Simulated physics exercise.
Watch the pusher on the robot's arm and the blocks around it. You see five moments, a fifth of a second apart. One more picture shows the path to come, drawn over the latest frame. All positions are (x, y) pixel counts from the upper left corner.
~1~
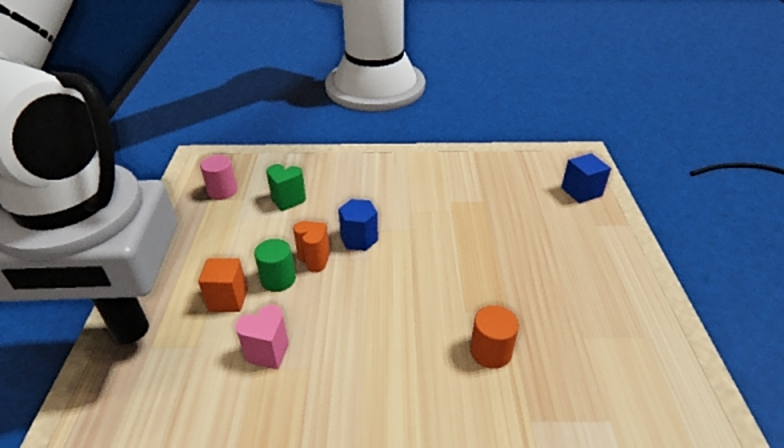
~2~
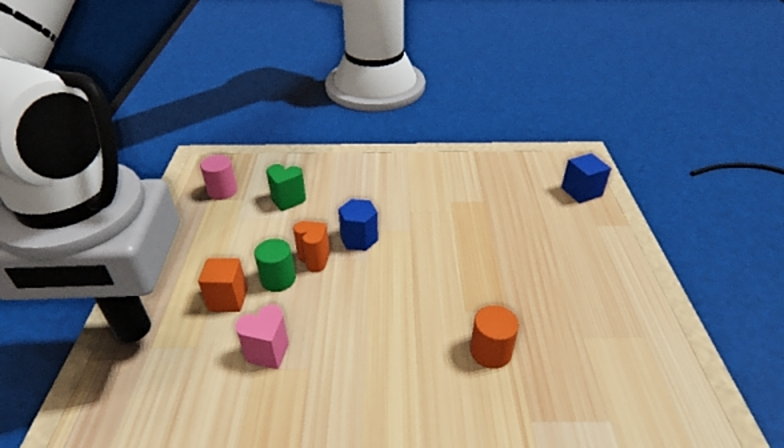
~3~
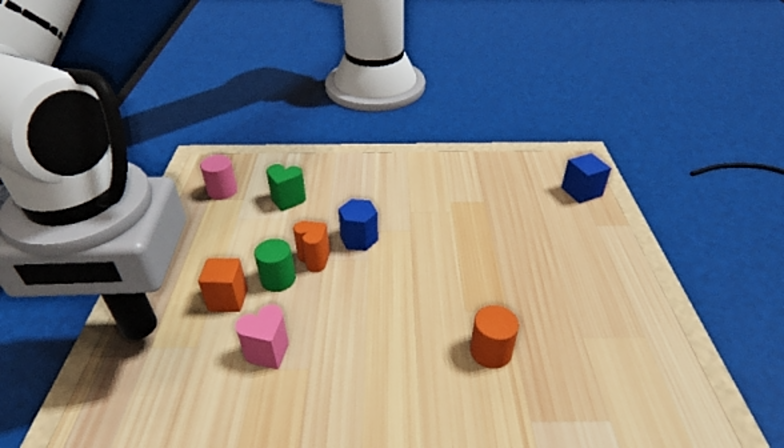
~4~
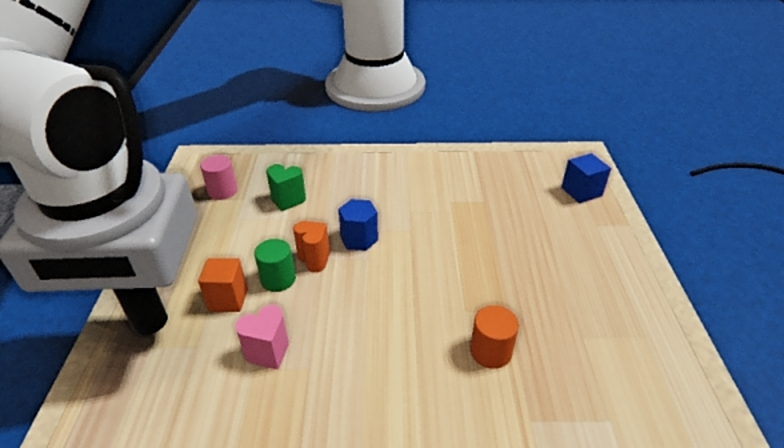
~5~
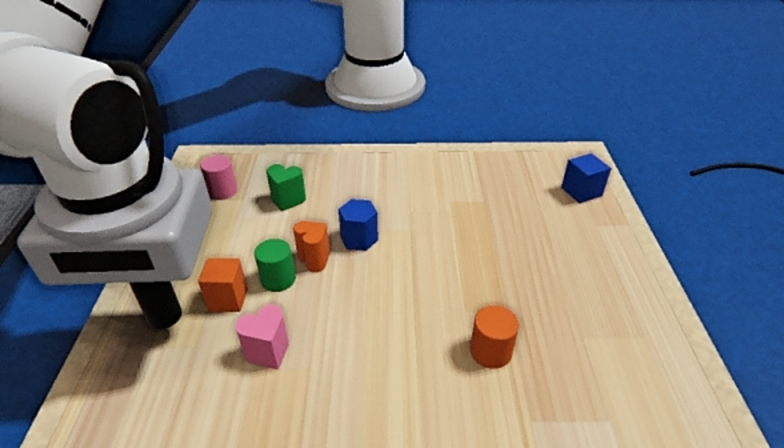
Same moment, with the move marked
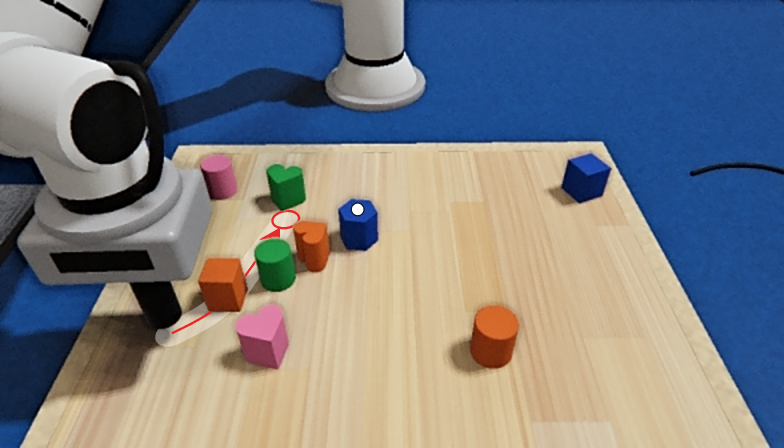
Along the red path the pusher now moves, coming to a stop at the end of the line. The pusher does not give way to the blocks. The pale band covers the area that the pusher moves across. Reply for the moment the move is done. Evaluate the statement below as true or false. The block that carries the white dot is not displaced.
It is true.
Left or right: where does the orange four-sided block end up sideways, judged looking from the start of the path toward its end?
Right side.
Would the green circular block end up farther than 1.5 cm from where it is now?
It seems so.
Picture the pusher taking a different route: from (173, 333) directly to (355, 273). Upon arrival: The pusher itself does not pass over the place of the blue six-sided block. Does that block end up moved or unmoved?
It's unmoved.
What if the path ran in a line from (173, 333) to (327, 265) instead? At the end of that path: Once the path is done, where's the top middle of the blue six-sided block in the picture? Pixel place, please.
In the picture, that point is around (375, 203).
Drawn move, from (173, 333) via (229, 297) and (260, 255), ending at (286, 219); the dot is on the blue six-sided block.
What follows on the original path. One third of the way, pusher at (224, 280); orange four-sided block at (250, 245); green circular block at (285, 243).
Two thirds of the way, pusher at (256, 239); orange four-sided block at (283, 217), turned 65° clockwise; green circular block at (294, 240); orange heart block at (319, 227).
At the end, pusher at (283, 203); orange four-sided block at (299, 208), turned 105° clockwise; green circular block at (294, 240); orange heart block at (321, 227); blue six-sided block still.
